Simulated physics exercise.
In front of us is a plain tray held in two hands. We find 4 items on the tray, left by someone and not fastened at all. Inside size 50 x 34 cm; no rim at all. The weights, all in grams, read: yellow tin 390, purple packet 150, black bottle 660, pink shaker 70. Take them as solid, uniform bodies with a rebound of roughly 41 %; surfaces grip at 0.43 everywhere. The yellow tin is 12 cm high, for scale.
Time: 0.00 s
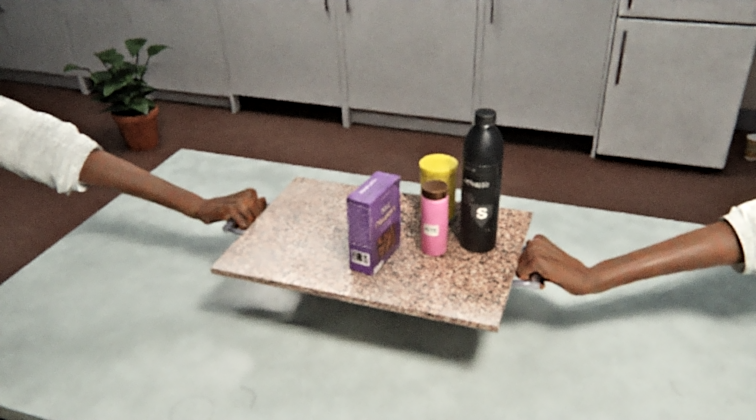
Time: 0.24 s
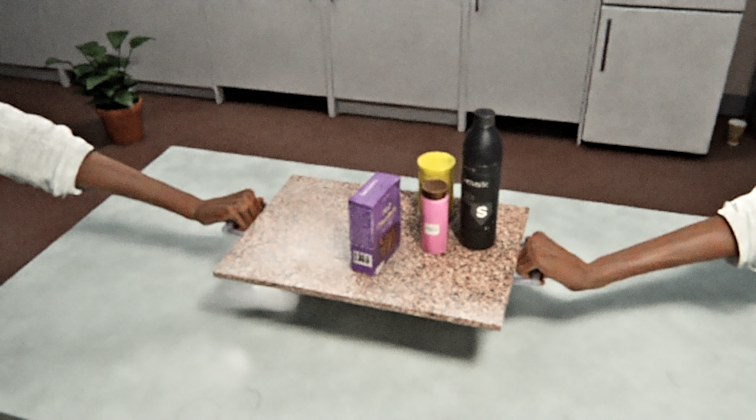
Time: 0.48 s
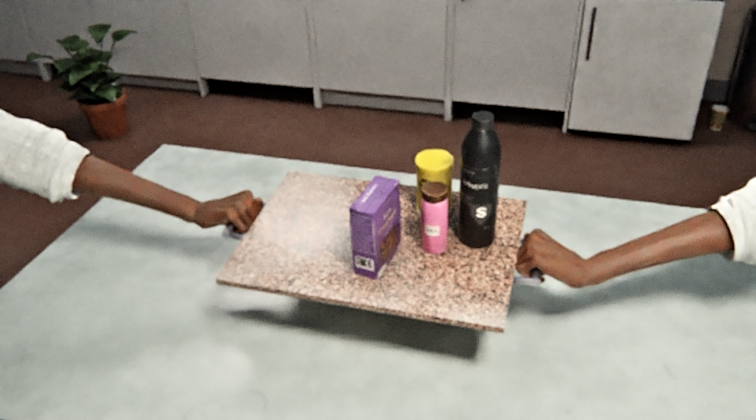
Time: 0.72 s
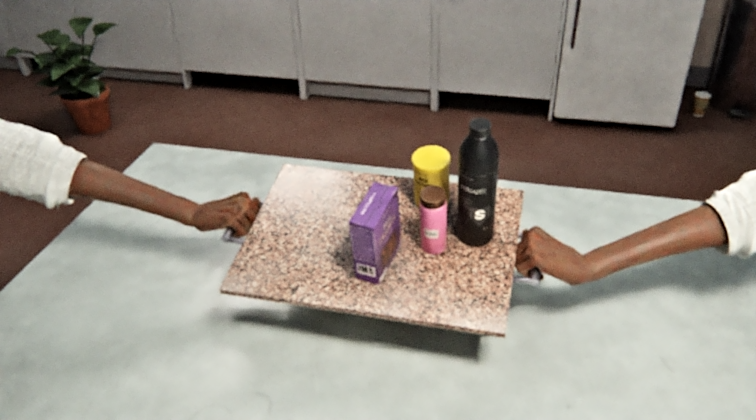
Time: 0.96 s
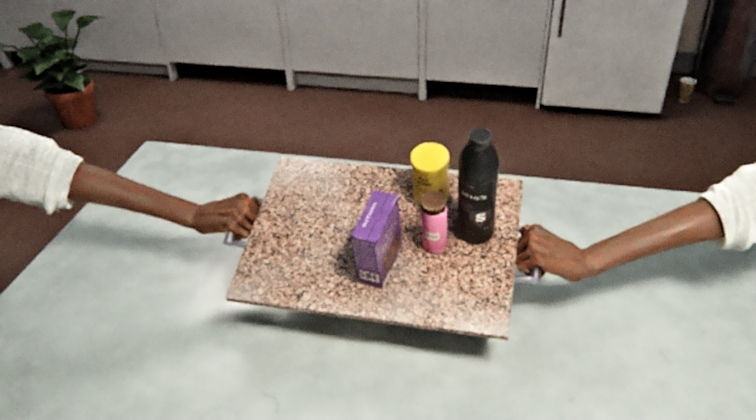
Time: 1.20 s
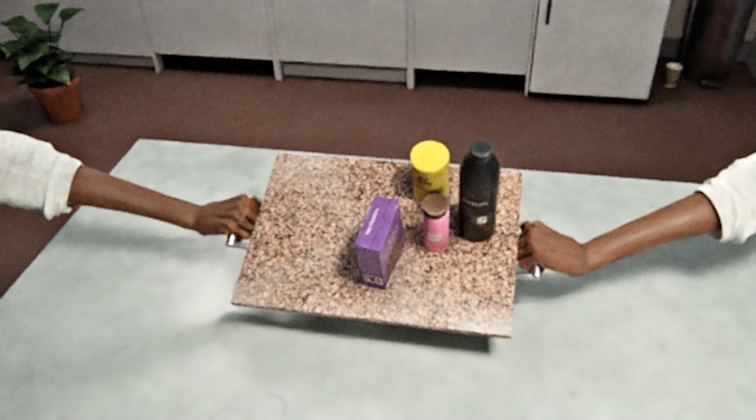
A speckled pinkish tray, gripped by a hand at each side above a pale table, starts level and steadily tilts its near edge down, seen from the front and above. On it stand a purple packet near the middle, a pink shaker right of it, a yellow tin behind, and a black bottle at right. The view rises and looks down more steeply, cabinets and potted plant shifting left behind.
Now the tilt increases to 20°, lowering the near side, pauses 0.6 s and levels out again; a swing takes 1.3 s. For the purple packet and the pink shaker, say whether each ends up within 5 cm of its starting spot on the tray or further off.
Purple packet - within, pink shaker - further.
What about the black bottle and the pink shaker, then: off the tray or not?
Well, the black bottle is out of bounds, and the pink shaker is out of bounds.
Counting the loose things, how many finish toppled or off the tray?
My answer is 2.
Around 1.70 s, tray at 20°, near edge down; black bottle now off the tray; pink shaker on its side near (429, 290).
Around 2.20 s, tray at 19°, near edge down; pink shaker now off the tray.
Finally (3.8 s), off the tray, black bottle and pink shaker; the other 2 still in place (within 5 cm). Final places as that camera would see them, purple packet near (382, 228).
